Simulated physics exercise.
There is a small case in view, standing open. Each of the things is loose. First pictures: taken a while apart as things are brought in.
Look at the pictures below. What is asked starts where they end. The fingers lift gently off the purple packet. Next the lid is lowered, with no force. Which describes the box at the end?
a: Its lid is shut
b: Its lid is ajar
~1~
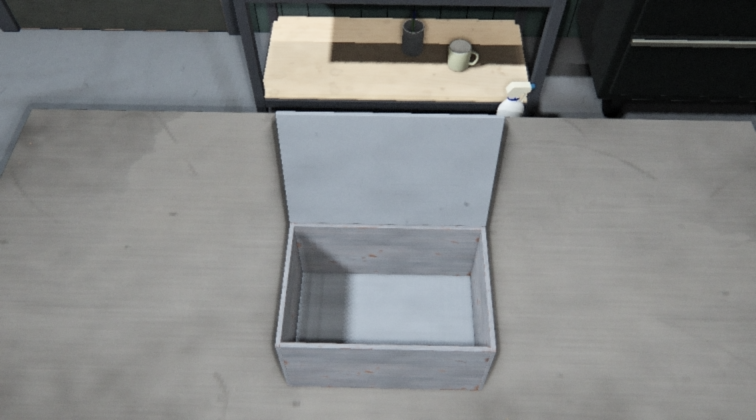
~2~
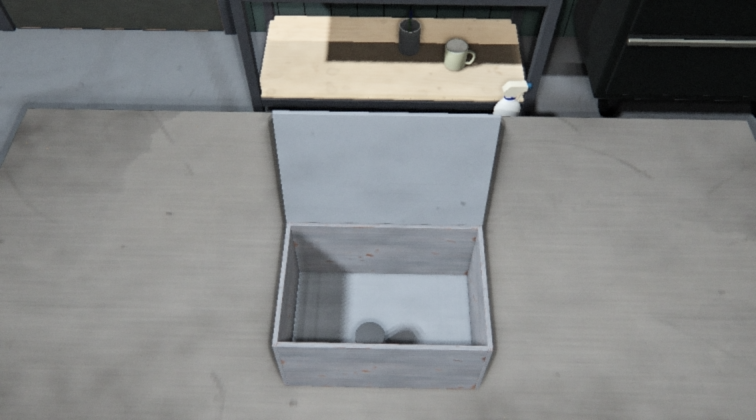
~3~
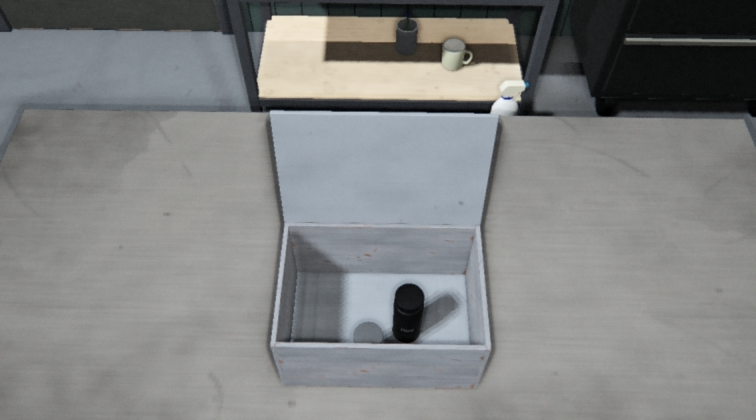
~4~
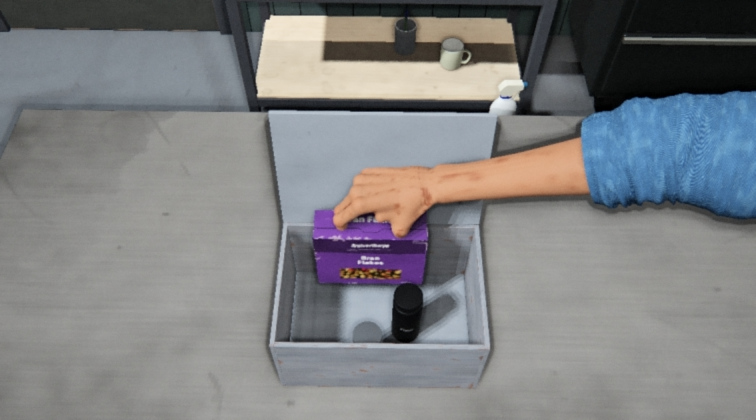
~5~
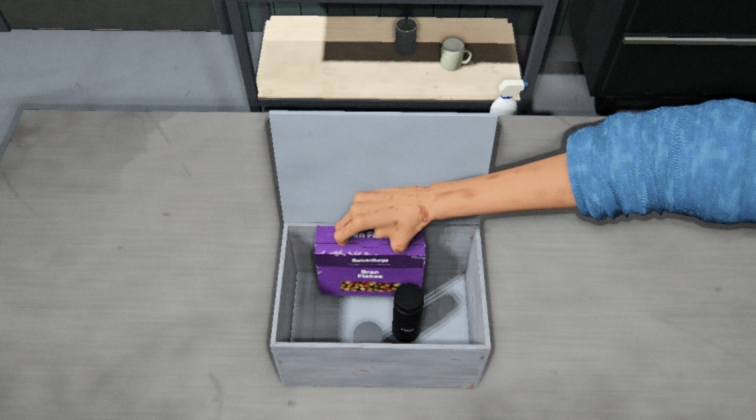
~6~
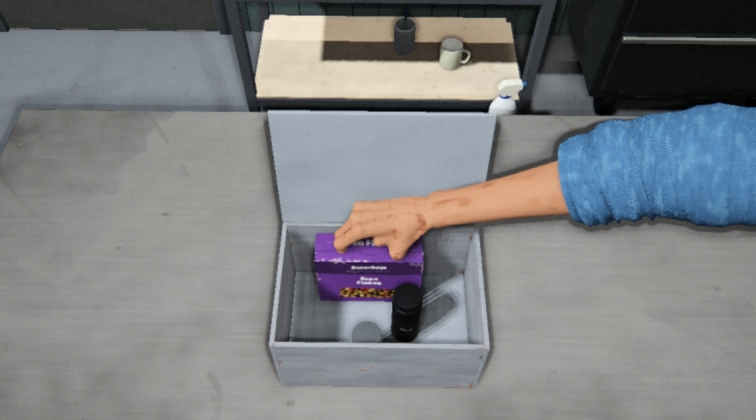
a.
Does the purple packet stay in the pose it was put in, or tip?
Looking at the last picture, it is left as set.
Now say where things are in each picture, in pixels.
In the first picture, the last thing is not in view yet.
In the second picture, the last thing is not in view yet.
In the third picture, the last thing is not in view yet; black shaker (408, 314).
In the fourth picture, coming down; purple packet (370, 249); black shaker (407, 314).
In the fifth picture, coming down; purple packet (370, 263); black shaker (408, 314).
In the sixth picture, in place under the hand; purple packet (369, 269); black shaker (406, 313).
Then, 1.20 s past the last view, lid starting down.
Then, 1.60 s past the last view, lid 57° above the rim.
Then, 1.80 s past the last view, lid 31° above the rim.
Then, 2.00 s past the last view, lid shut.
Finally, lid shut; all 3 still in place. Final places as the last picture's camera would see them, purple packet near (369, 269).
